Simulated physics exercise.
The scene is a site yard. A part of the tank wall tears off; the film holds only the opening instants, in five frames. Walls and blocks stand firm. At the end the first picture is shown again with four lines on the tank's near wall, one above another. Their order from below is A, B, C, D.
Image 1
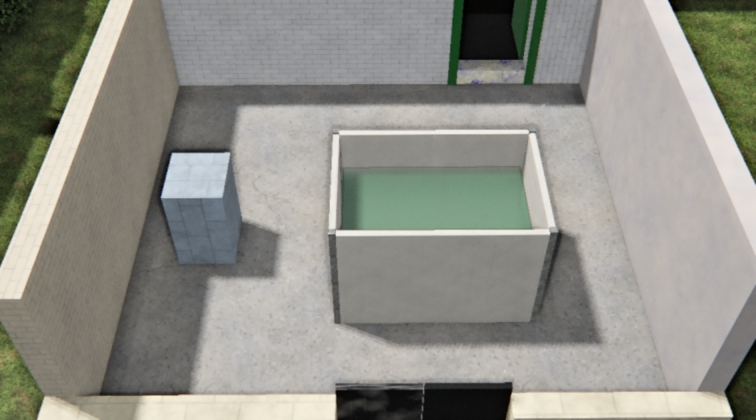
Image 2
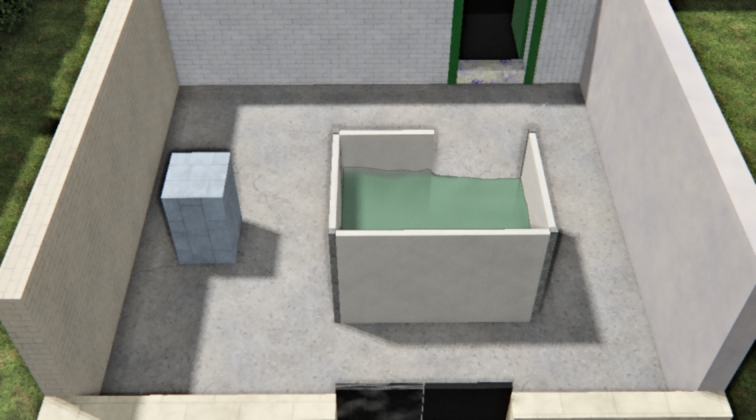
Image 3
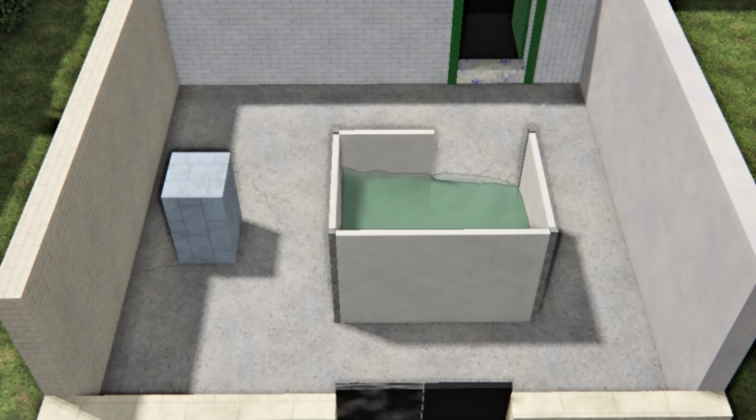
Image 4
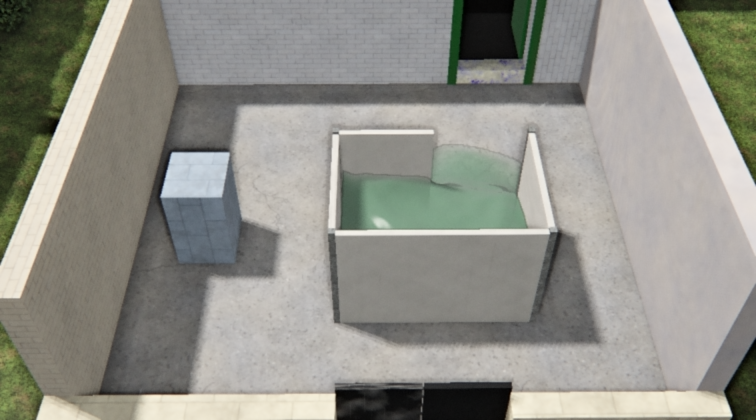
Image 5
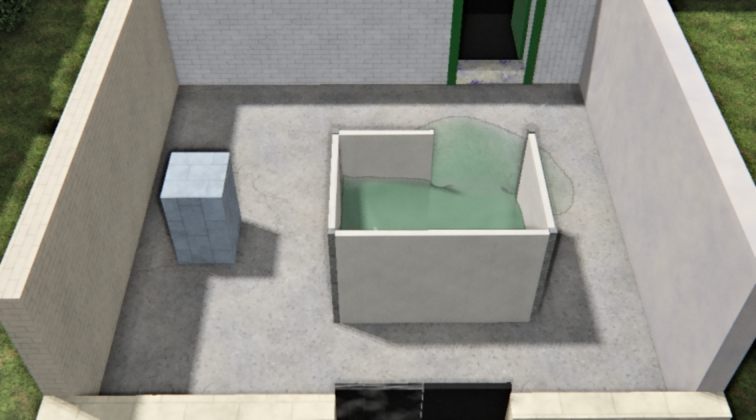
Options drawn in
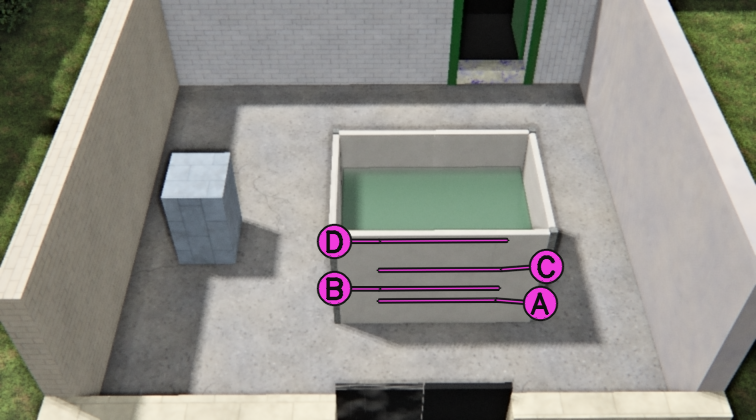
In a walled yard, part of the back wall of a tank of green water disappeared, and the water poured through the gap and spread across the ground behind it and to the right.
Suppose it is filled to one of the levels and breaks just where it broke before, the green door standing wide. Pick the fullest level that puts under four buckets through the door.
The limit is B.
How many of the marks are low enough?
Two of the four.
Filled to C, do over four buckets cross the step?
Yes.
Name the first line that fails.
C.
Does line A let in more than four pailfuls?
No, that is safe.
In magenta, A at (437, 300); B at (438, 288); C at (440, 269); D at (443, 240); from the bottom up A, B, C, D.
Choosing A, nothing gets over.
Choosing B, a bucket or two gets in.
Choosing C, about 13 bucketfuls get in.
Choosing D, dozens of bucketfuls pour in.
